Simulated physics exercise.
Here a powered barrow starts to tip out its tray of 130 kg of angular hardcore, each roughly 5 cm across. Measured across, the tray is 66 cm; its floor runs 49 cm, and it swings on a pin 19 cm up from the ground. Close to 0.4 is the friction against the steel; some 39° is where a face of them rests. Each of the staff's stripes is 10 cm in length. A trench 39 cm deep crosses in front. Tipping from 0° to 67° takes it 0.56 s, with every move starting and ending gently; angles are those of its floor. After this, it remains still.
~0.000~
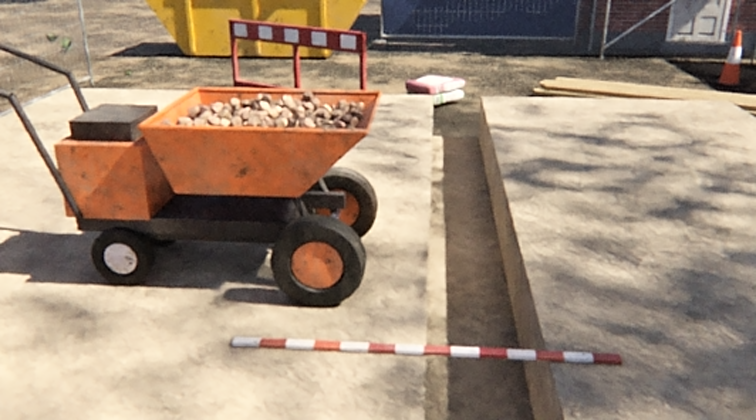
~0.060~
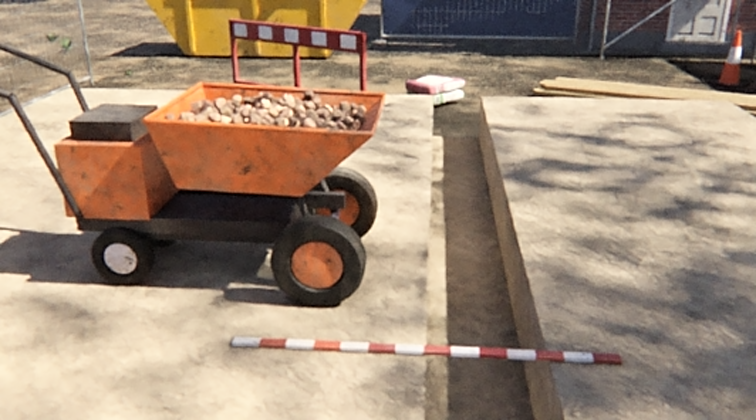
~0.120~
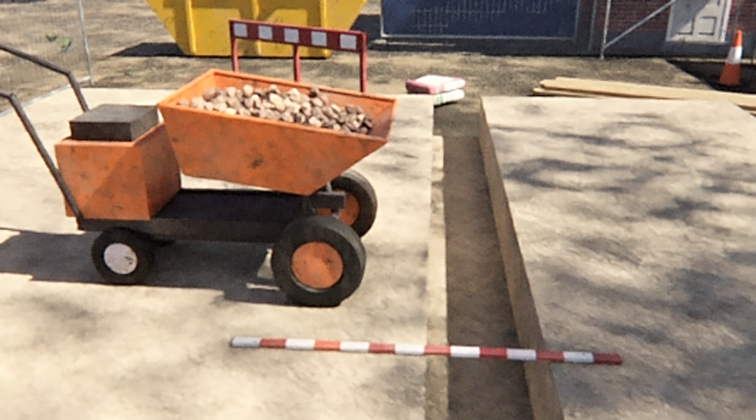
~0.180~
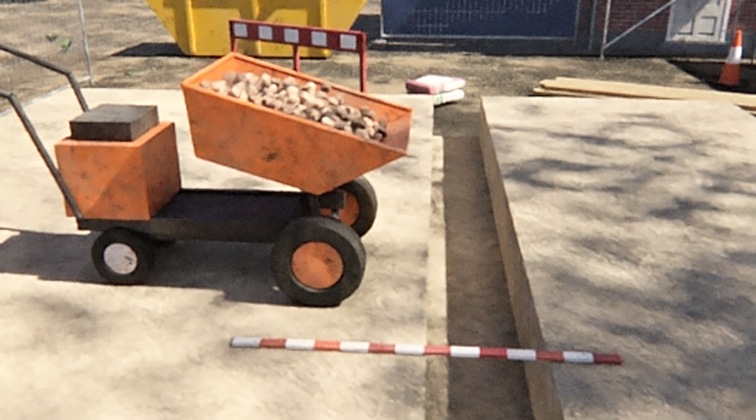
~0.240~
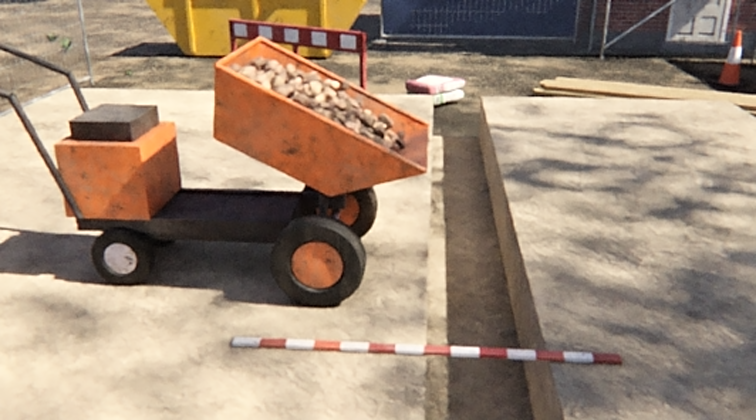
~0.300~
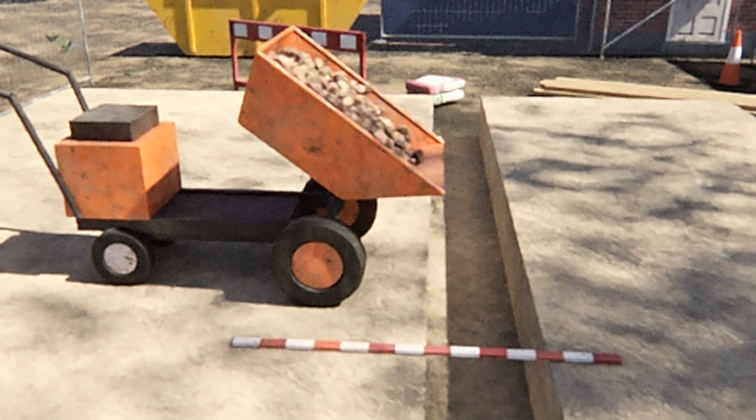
On a sunlit building site, an orange powered barrow stands beside a narrow trench with a red-and-white staff lying across it, and its tray of rubble tilts gently, then more steeply, its left end rising and its right-hand lip lowering.
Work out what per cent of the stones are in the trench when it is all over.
It comes to roughly 62 per cent.
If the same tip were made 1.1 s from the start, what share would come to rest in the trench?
Close to 90 per cent then.
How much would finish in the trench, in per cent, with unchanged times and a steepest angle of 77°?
Roughly 65%.
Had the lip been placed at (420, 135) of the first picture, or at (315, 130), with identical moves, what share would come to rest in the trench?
Roughly 30 per cent, then 95 per cent.
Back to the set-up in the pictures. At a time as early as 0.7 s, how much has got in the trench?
I'd say near 25 per cent at that time.
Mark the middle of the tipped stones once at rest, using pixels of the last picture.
Their middle lands near (510, 331).
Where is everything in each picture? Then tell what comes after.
The tray is at 0°, its lip at (367, 132); the top of the load is at (263, 104), in the first picture.
Lip at (373, 135), floor tilted 2°, highest stones at (258, 101); the stones move at 0.5 m/s on average, in the second picture.
The tray is at 8°, its lip at (387, 142); the top of the load is at (237, 95); the stones move at 1.0 m/s on average, in the third picture.
Lip at (406, 154), floor tilted 16°, highest stones at (239, 83); the stones move at 1.4 m/s on average, in the fourth picture.
Lip at (427, 172), floor tilted 26°, highest stones at (262, 67); the stones move at 1.6 m/s on average, in the fifth picture.
Lip at (444, 194), floor tilted 37°, highest stones at (291, 56); the stones move at 1.7 m/s on average, in the sixth picture.
After 0.4 s the floor is at 57°; 100 % in the tray; the foremost stones are at (445, 193).
After 0.7 s the floor is at 67°; 77 % in the tray, 23 % in the trench, 1 % past the trench; the foremost stones are at (535, 270).
After 1.0 s the floor is at 67°; 15 % in the tray, 46 % in the trench, 39 % past the trench; the foremost stones are at (744, 294).
After 3.0 s the floor is at 67°; 0 % in the tray, 62 % in the trench, 38 % past the trench; the foremost stones are past the picture's edge.
